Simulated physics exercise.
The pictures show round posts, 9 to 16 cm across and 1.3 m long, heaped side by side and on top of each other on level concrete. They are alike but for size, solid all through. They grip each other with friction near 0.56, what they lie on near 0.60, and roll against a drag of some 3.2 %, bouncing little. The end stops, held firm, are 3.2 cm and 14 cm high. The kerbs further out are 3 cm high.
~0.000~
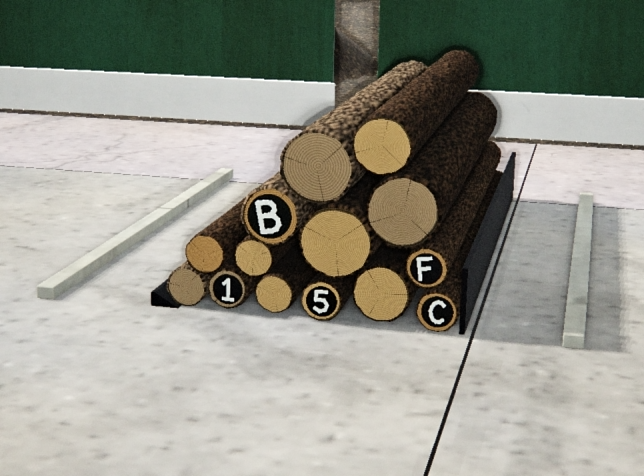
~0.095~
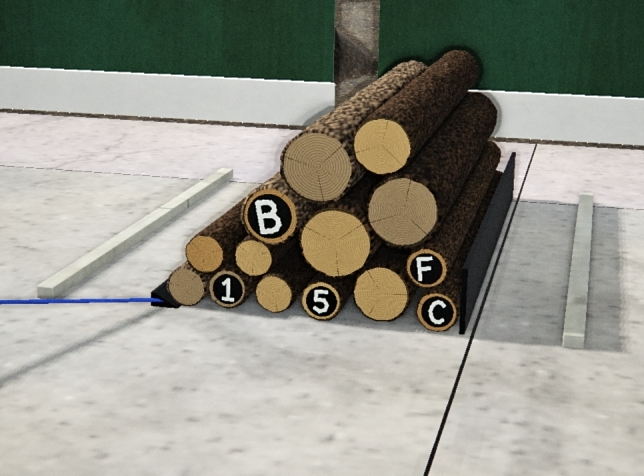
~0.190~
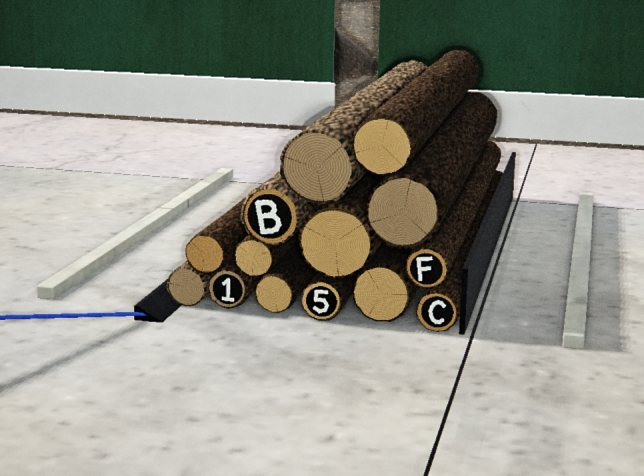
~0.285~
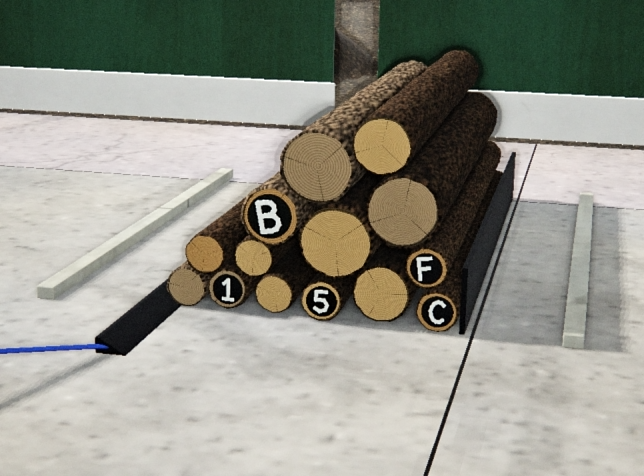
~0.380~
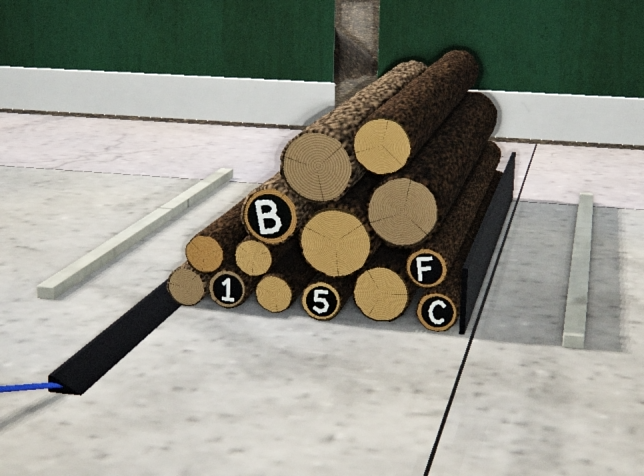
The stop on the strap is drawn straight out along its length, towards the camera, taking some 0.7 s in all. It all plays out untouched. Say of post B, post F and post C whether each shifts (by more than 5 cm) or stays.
Post B shifts, post F stays, post C stays.
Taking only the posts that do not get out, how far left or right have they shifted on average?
Some 10 cm leftwards.
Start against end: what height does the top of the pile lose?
Some 10 cm lower.
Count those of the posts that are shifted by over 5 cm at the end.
The count is 8.
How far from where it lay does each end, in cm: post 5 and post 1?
Post 5: 0, post 1: 25.
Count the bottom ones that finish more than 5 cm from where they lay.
The count is 3.
After 1.03 s, 0 now displaced over 5 cm; B 0.9 cm down; F in place; C in place.
After 1.30 s, 8 now displaced over 5 cm; B 9 cm down; F in place; C in place.
After 1.74 s, 8 now displaced over 5 cm; B 1.4 cm left and 15 cm down; F in place; C in place.
At rest by 2.2 s, 8 moved over 5 cm; not one over the kerbs; B 1.3 cm left and 15 cm down; F in place; C in place; top of the pile 33 cm high, from 44 cm.
